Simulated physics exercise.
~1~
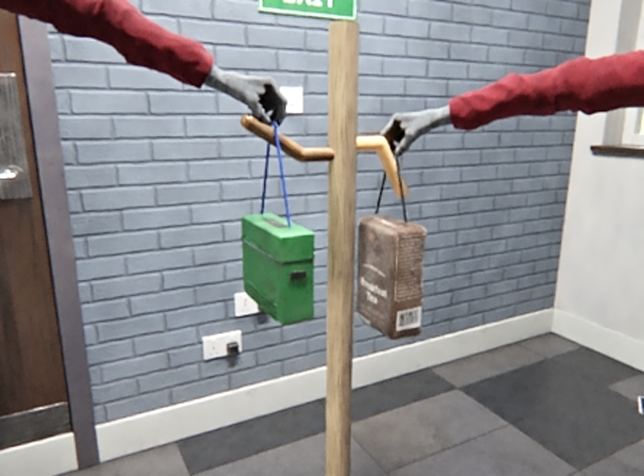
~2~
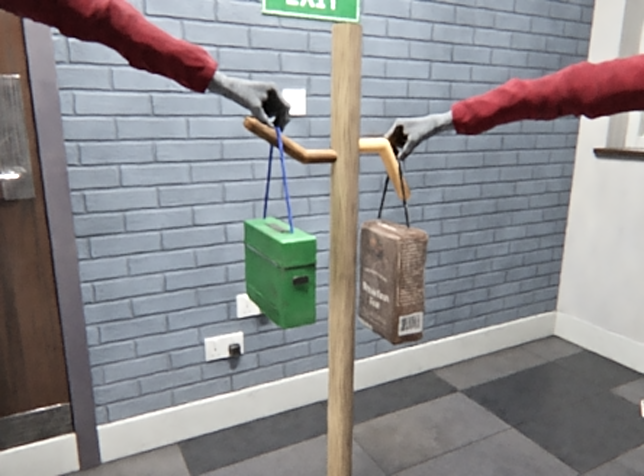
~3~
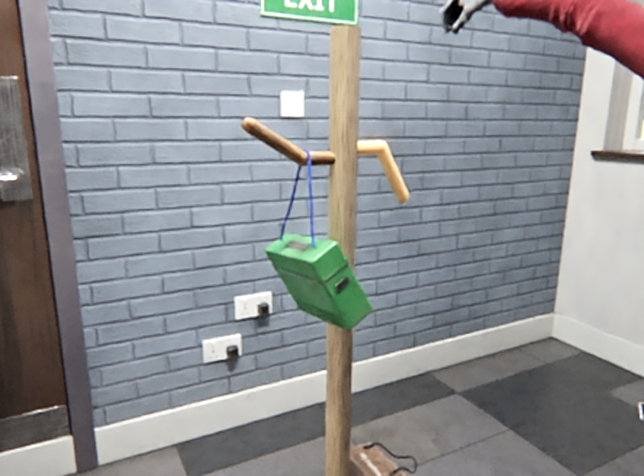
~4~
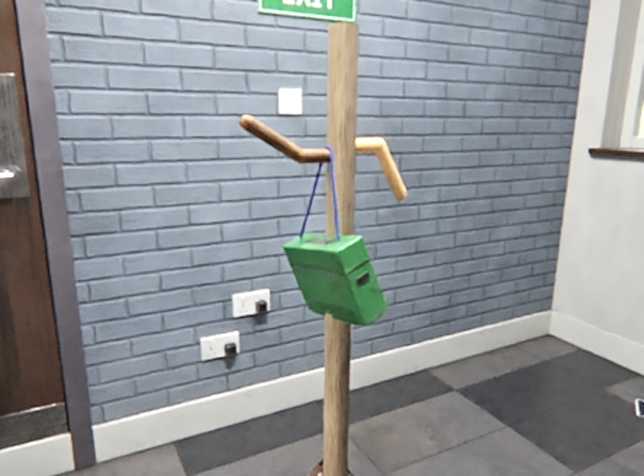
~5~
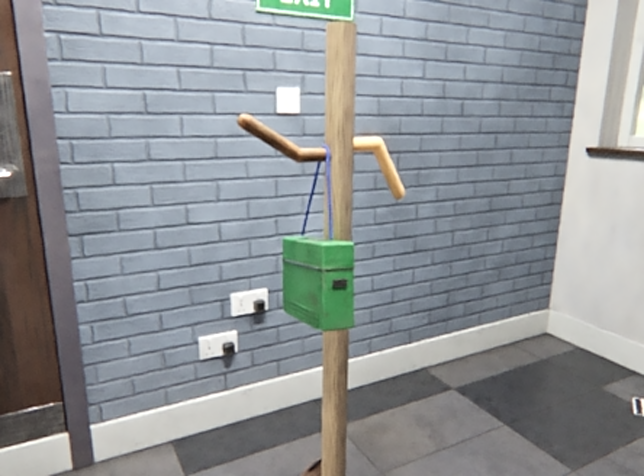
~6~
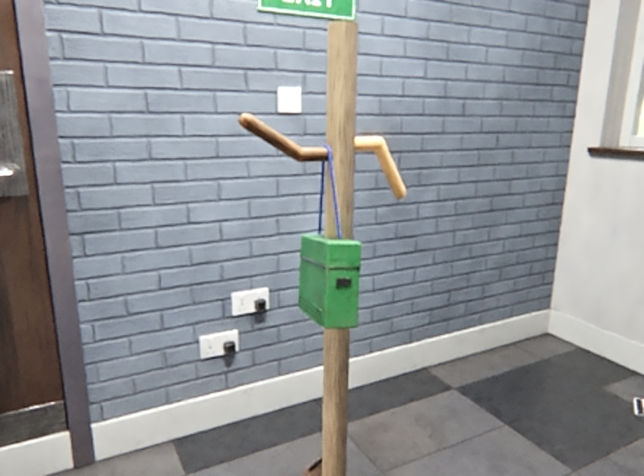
Two hands release a green case, which stays hanging, and a brown sack, which drops.
